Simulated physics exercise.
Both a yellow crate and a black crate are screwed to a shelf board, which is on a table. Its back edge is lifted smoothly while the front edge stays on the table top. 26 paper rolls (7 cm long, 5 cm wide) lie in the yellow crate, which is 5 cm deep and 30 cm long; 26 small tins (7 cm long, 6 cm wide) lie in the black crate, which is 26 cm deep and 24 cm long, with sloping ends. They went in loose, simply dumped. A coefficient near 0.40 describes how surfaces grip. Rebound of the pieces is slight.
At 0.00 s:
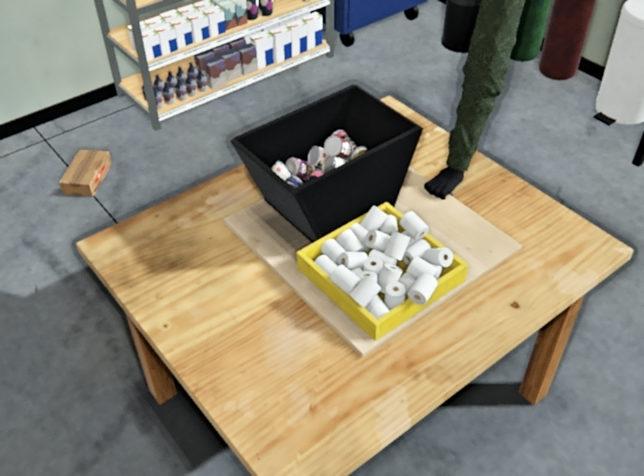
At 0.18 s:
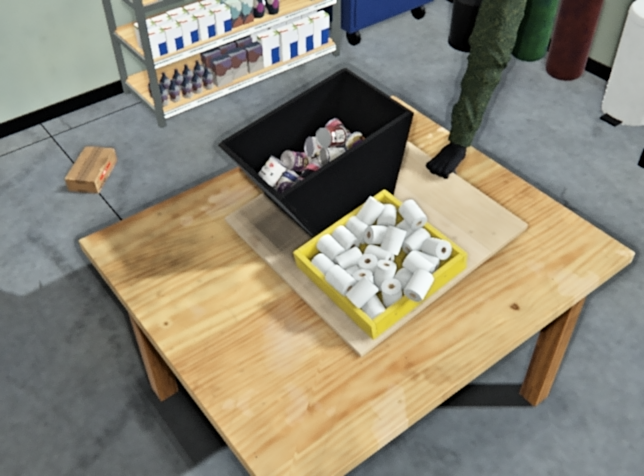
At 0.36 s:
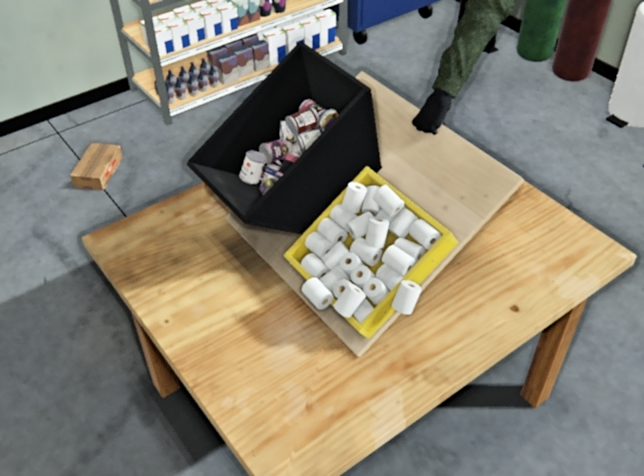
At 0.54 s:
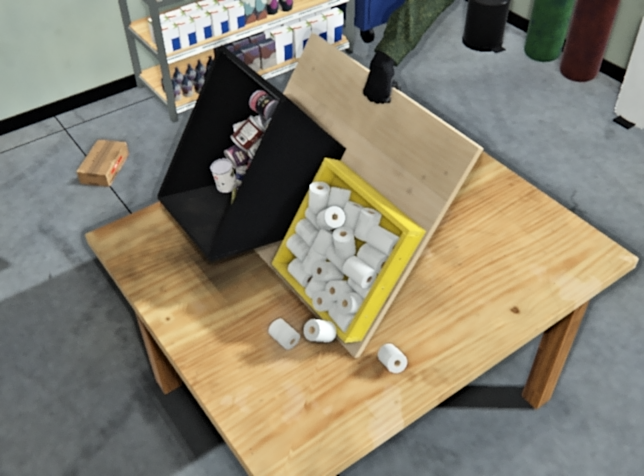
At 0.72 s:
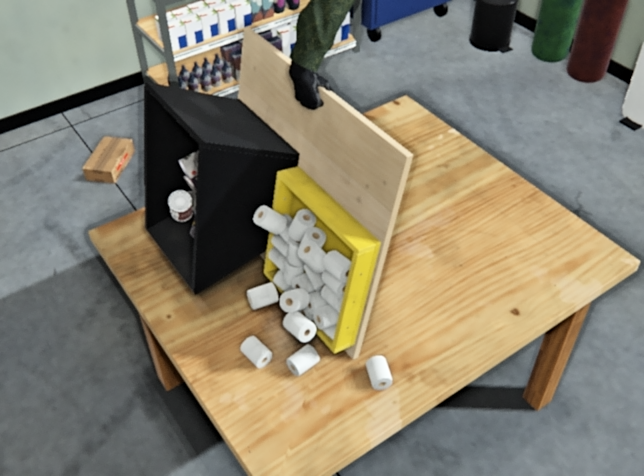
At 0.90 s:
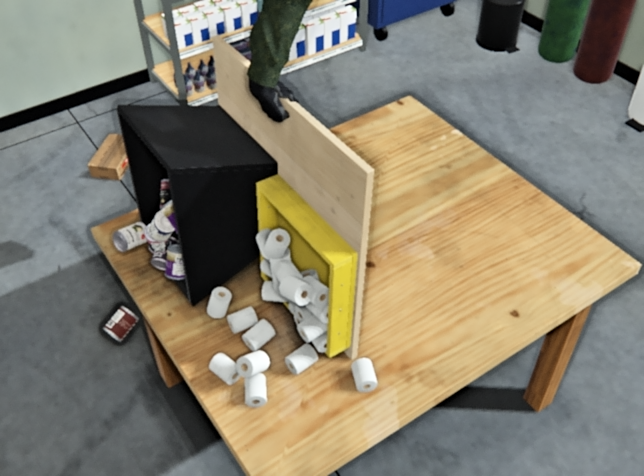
A gloved hand tilts a board up on a table, spilling white rolls and small tins.
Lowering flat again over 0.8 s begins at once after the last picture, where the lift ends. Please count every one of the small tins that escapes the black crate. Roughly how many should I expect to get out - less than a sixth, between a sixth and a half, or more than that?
Expect more than that.
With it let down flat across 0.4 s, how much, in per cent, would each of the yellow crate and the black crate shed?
Yellow crate 100, black crate 70 per cent.
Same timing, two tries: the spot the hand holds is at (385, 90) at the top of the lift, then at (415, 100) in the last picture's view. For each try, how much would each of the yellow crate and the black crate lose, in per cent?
Yellow crate: 30 %, then 20 %; black crate: 0 %, then 0 %.
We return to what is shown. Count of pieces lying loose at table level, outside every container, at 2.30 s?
I'd put it at close to 20.
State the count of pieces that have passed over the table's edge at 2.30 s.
At that time, the count is near 16.
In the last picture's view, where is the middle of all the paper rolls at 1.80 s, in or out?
Close to (263, 339).
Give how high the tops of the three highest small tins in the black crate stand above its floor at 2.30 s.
12 centimetres high, more or less.
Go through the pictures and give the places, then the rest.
In the first picture (we follow the rim corner now nearest the camera), black crate at (296, 190); yellow crate at (379, 321); tilt 0°; nothing out yet.
In the second picture, black crate at (282, 195); yellow crate at (374, 322); tilt 9°; 1 out, the lowest roll at (419, 286).
In the third picture, black crate at (246, 218); yellow crate at (361, 326); tilt 31°; 2 out, the lowest roll at (318, 294).
In the fourth picture, black crate at (210, 256); yellow crate at (346, 336); tilt 57°; 3 out, the lowest roll at (284, 334).
In the fifth picture, black crate at (193, 291); yellow crate at (333, 348); tilt 79°; 7 out, the lowest roll at (303, 360).
In the sixth picture, black crate at (190, 303); yellow crate at (328, 353); tilt 88°; 13 out, the lowest tin at (121, 324).
After 1.12 s, tilt 72°; 20 of 26 out of the yellow crate and 12 of 26 out of the black crate.
After 1.41 s, tilt 26°; 21 of 26 out of the yellow crate and 16 of 26 out of the black crate.
After 1.80 s, tilt 0°; 21 of 26 out of the yellow crate and 16 of 26 out of the black crate.
Final count (at 2.30 s), 21 of 26 out of the yellow crate and 16 of 26 out of the black crate. Asked share, 16 of 26, 62 per cent.
